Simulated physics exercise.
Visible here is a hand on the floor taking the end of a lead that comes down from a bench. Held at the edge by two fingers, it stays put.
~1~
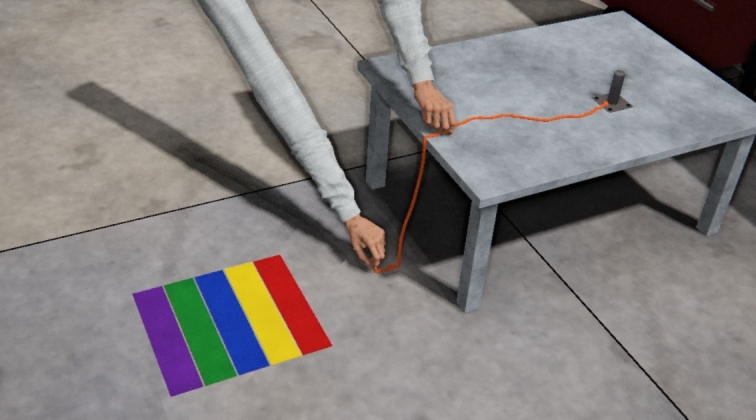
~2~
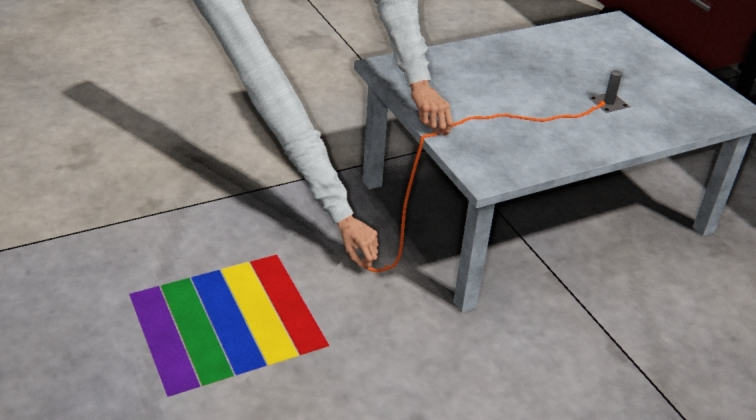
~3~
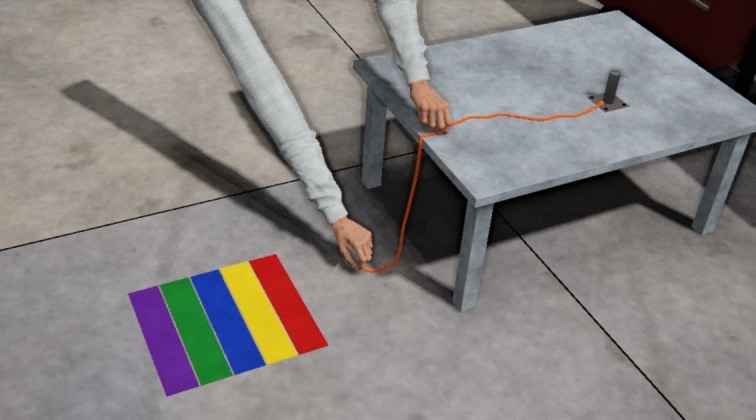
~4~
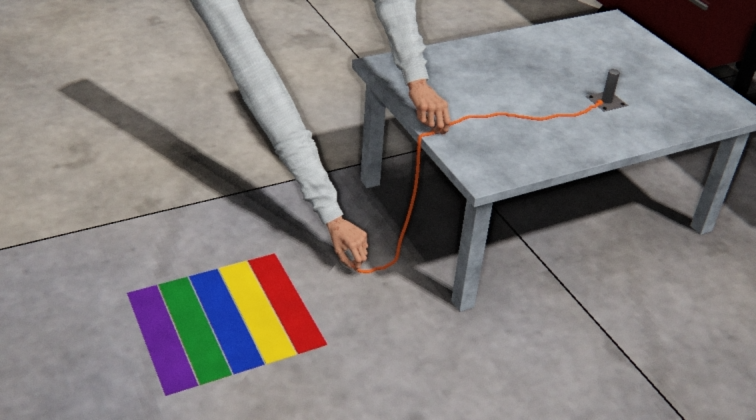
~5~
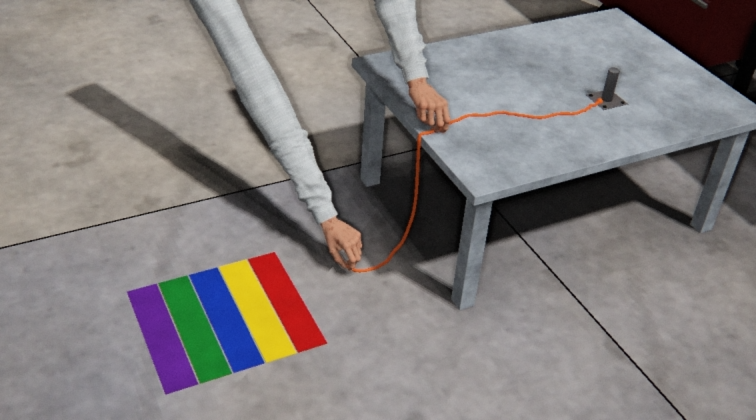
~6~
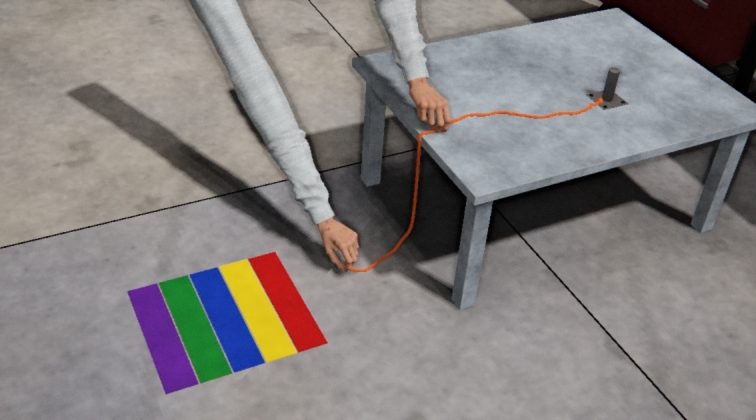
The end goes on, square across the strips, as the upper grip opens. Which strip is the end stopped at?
Stopped at yellow.
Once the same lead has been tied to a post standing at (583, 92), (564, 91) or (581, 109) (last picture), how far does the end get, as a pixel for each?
Per try, approx.: (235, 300); (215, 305); (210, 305).
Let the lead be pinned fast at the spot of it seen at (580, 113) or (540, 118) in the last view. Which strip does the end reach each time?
Try 1: Yellow; try 2: Yellow.
Early on, end near (310, 277); short of the strips.
Midway, end near (274, 287); over red.
At the end of the slack, end near (252, 294); over yellow. The end stops over the yellow strip.
